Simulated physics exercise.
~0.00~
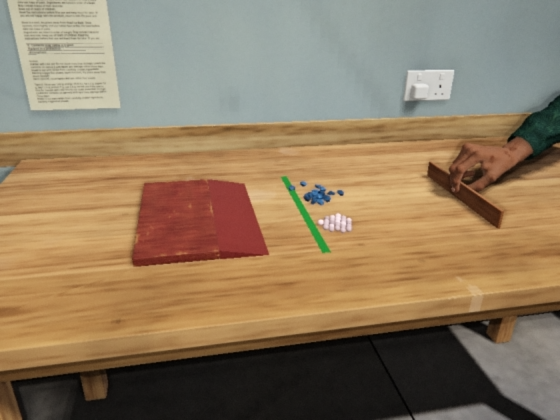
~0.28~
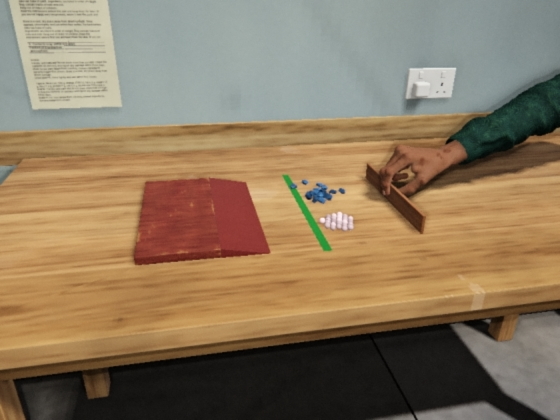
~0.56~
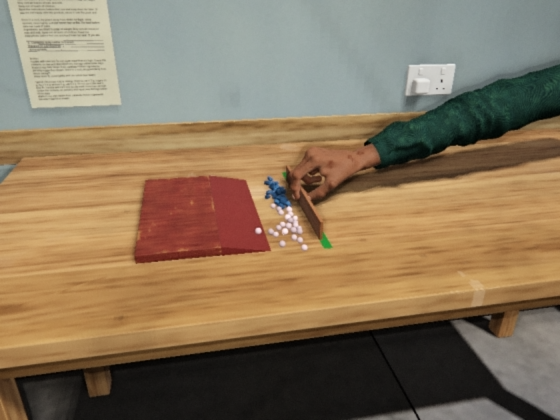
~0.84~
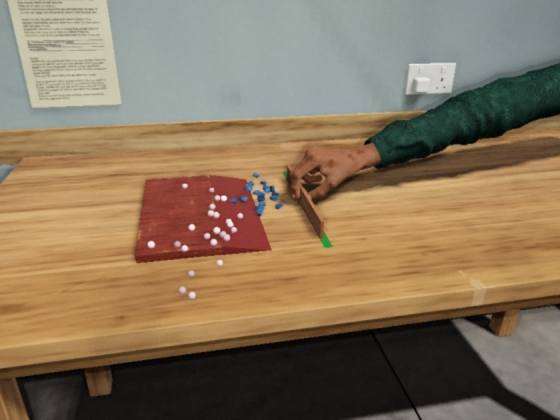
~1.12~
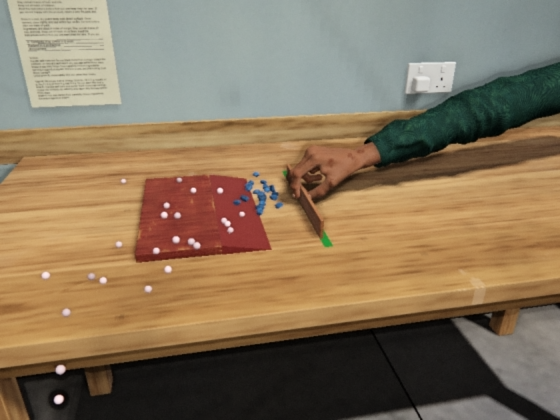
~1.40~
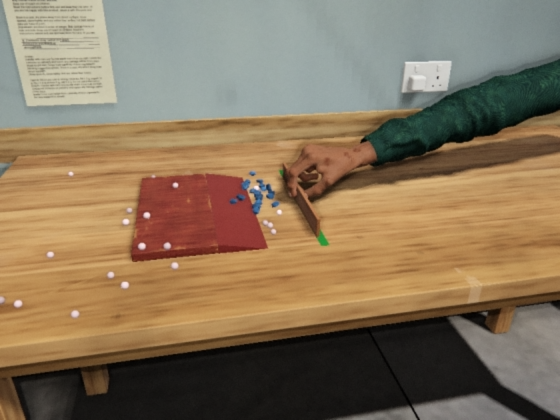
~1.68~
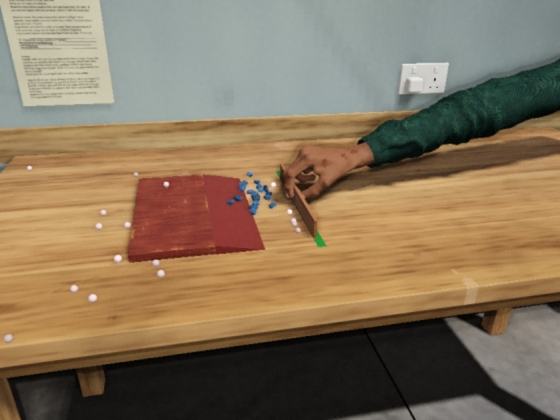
We see a hand slide a wooden strip left across a table, pushing blue pieces and pale beads toward a red ramp and stopping at green tape. The beads scatter over and beyond the ramp, some rolling back, while the blue pieces stay mostly short of it.
